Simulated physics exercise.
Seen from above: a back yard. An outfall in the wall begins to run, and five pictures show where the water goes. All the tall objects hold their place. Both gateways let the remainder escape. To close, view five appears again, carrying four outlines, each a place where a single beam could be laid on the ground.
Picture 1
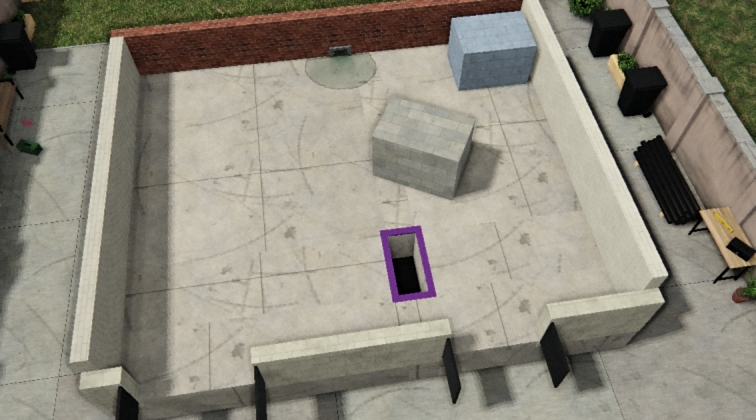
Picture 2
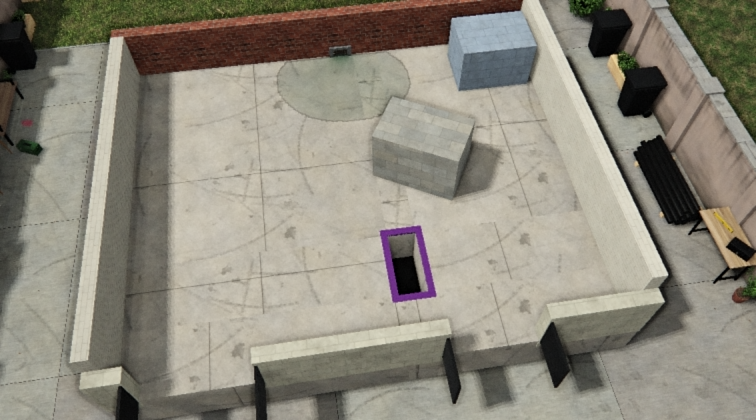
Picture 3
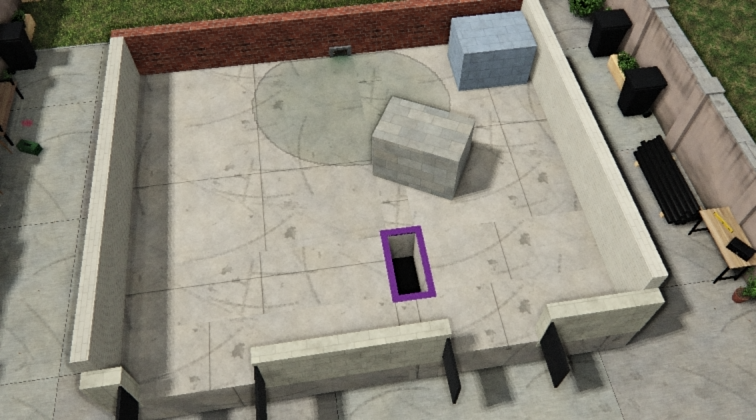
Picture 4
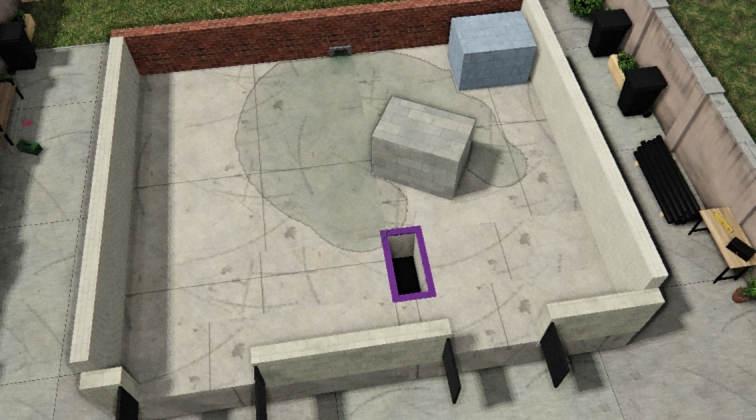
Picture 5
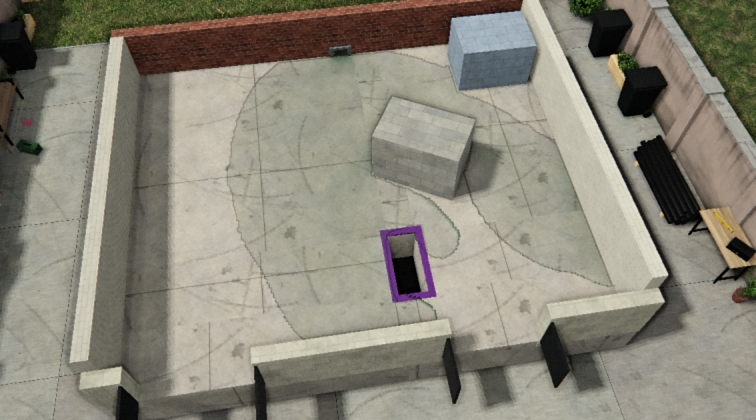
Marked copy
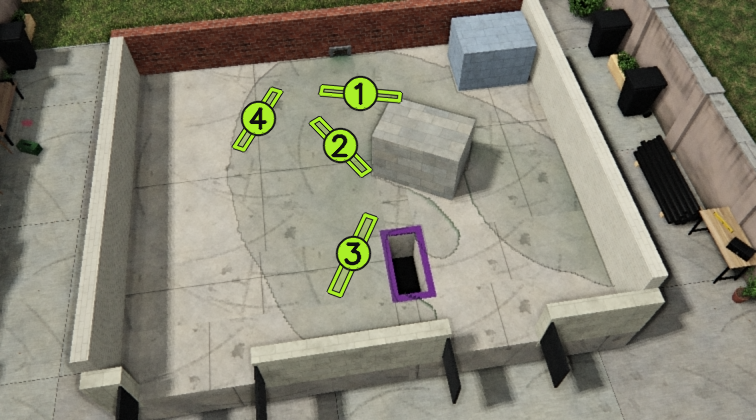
The footage shows a walled yard from above as a damp patch spreads from a small outlet at the brick wall, passes around a grey block, and reaches a purple-edged opening in the ground and the right wall.
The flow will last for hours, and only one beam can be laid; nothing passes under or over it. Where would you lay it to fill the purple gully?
Take 4.
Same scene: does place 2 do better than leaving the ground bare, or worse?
Place 2 is worse.
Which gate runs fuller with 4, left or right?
The right gate.
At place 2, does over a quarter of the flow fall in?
No, it does not.
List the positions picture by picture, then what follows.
The first picture shows outfall at (340, 52); purple gully at (407, 263); open gate at (489, 334); open gate at (200, 377); front seen at (330, 85), 2 % of the ground wet; purple gully still dry.
The second picture shows front seen at (348, 119), 8 % of the ground wet; purple gully still dry.
The third picture shows front seen at (359, 162), 17 % of the ground wet; purple gully still dry.
The fourth picture shows front seen at (520, 174), 30 % of the ground wet; purple gully still dry.
The fifth picture shows front seen at (595, 276), 47 % of the ground wet; purple gully taking water.
On the marked copy, 1 from (321, 90) to (399, 97); 2 from (315, 120) to (365, 172); 3 from (334, 293) to (370, 216); 4 from (239, 148) to (276, 90).
If 1 is chosen, about 15 % of the stream goes into the purple gully, about 85 % out by the gates.
If 2 is chosen, about 17 % of the stream goes into the purple gully, about 83 % out by the gates.
If 3 is chosen, about 12 % of the stream goes into the purple gully, about 88 % out by the gates.
If 4 is chosen, about 21 % of the stream goes into the purple gully, about 78 % out by the gates.
